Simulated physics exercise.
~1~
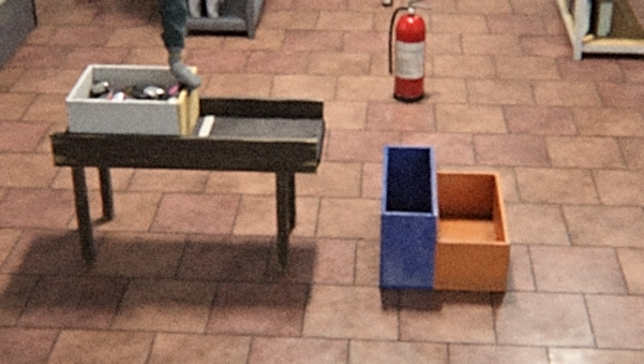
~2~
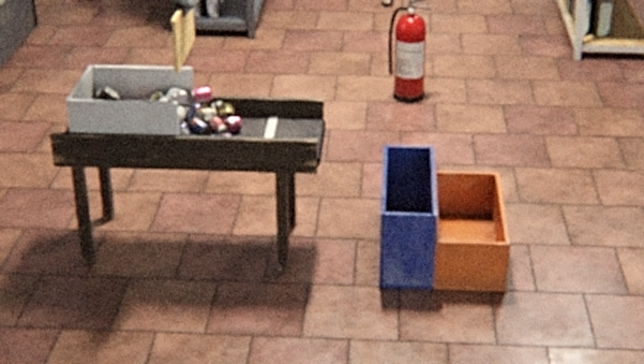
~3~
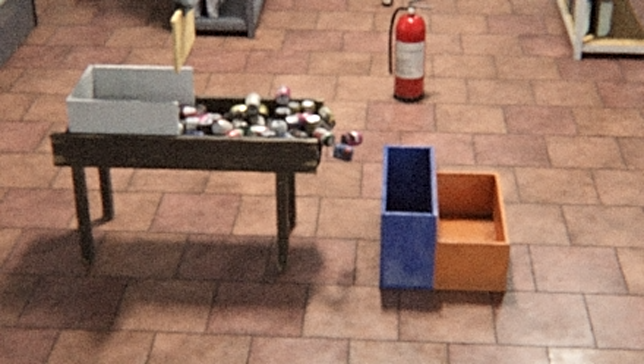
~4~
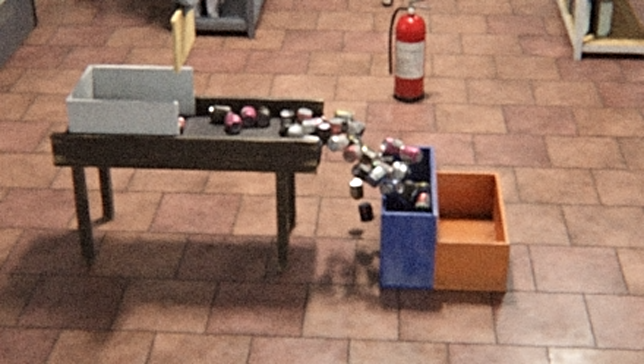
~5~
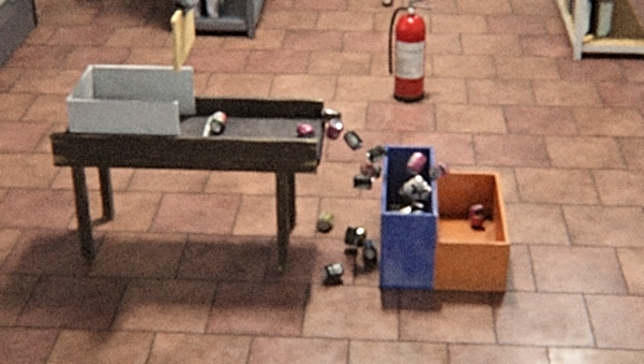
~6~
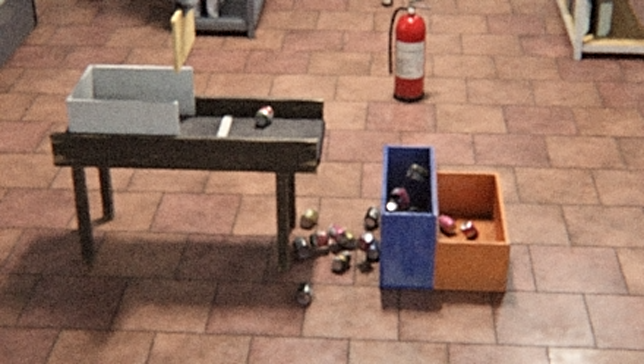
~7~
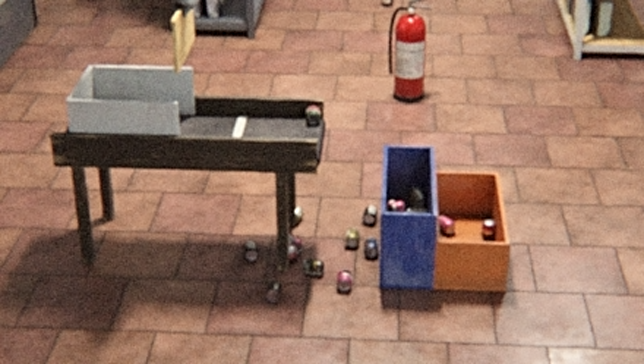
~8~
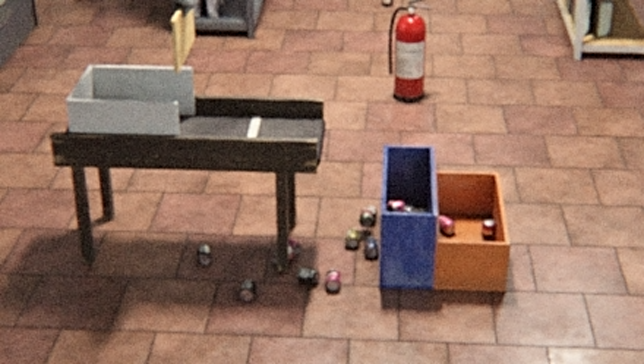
Mini cans spilling from a white pen along a belt, most dropping into a blue tote, others into an orange bin or onto the floor.
